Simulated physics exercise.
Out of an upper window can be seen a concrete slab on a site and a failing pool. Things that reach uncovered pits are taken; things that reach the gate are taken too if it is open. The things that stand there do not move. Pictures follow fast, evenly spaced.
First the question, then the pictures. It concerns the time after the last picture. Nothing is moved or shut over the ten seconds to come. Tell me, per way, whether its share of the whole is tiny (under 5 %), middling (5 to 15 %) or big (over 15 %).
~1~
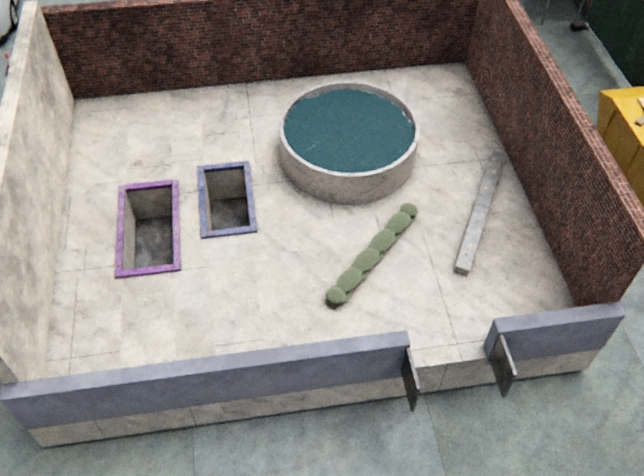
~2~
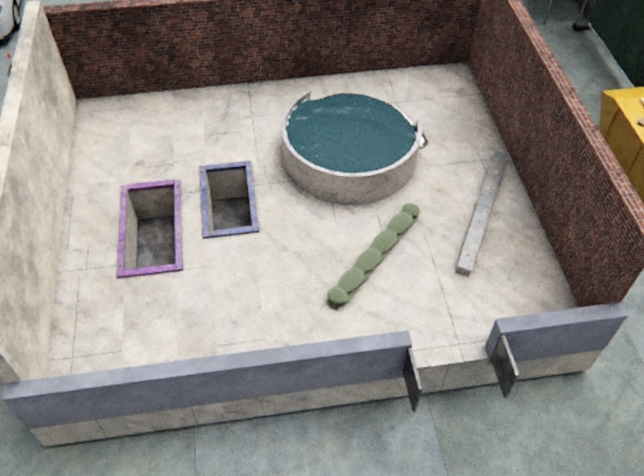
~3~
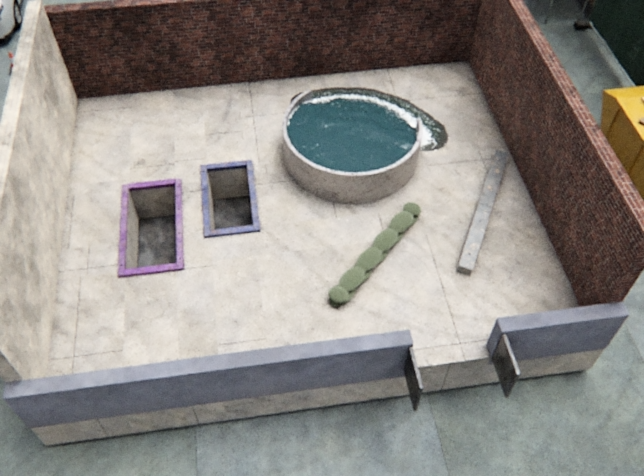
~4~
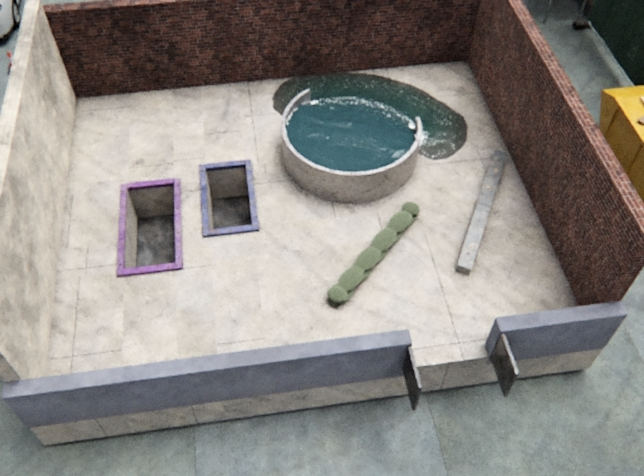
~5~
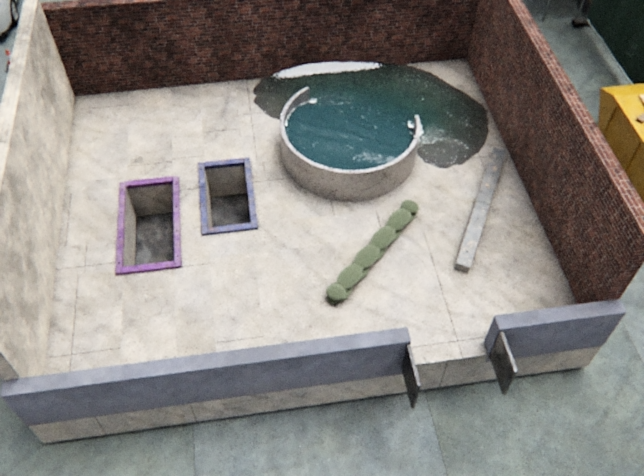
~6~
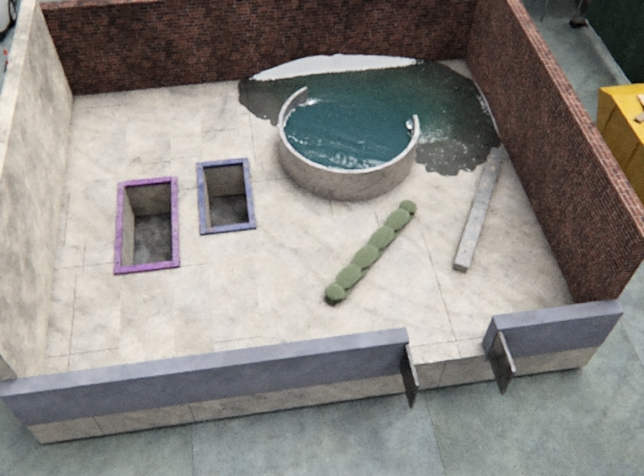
Outcome: The gate will take at least five but at most fifteen per cent, the purple pit will take below five per cent, the blue pit will take below five per cent.
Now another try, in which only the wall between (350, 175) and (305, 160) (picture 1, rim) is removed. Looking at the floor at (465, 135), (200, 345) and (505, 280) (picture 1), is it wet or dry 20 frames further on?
Taking them in order, I'd say not reached, swamped and not reached.
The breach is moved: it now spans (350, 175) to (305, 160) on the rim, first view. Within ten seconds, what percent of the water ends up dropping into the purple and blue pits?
Lab note - share by pit: Purple 6 %, blue 4 %.
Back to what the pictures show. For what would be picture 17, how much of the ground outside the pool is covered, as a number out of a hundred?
Estimate: Near 25 %.
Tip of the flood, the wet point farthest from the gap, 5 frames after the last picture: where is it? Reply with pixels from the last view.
Somewhere close to (170, 91).
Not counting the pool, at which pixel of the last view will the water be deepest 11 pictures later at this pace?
Point to roughly (462, 62).
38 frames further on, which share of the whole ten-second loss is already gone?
Estimate: Some 40 %.
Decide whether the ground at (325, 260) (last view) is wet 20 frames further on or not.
That spot will be high and dry.
A moment on, water covers 20 % of the floor; the gate 0 %, the purple pit 0 %, the blue pit 0 %.
Next, water covers 25 % of the floor; the gate 0 %, the purple pit 0 %, the blue pit 0 %.
Then, water covers 45 % of the floor; the gate 0 %, the purple pit 0 %, the blue pit 0 %.
Later, water covers 80 % of the floor; the gate 3 %, the purple pit 0 %, the blue pit 0 %.
In the end, water covers 85 % of the floor; the gate 8 %, the purple pit 2 %, the blue pit 0 %.
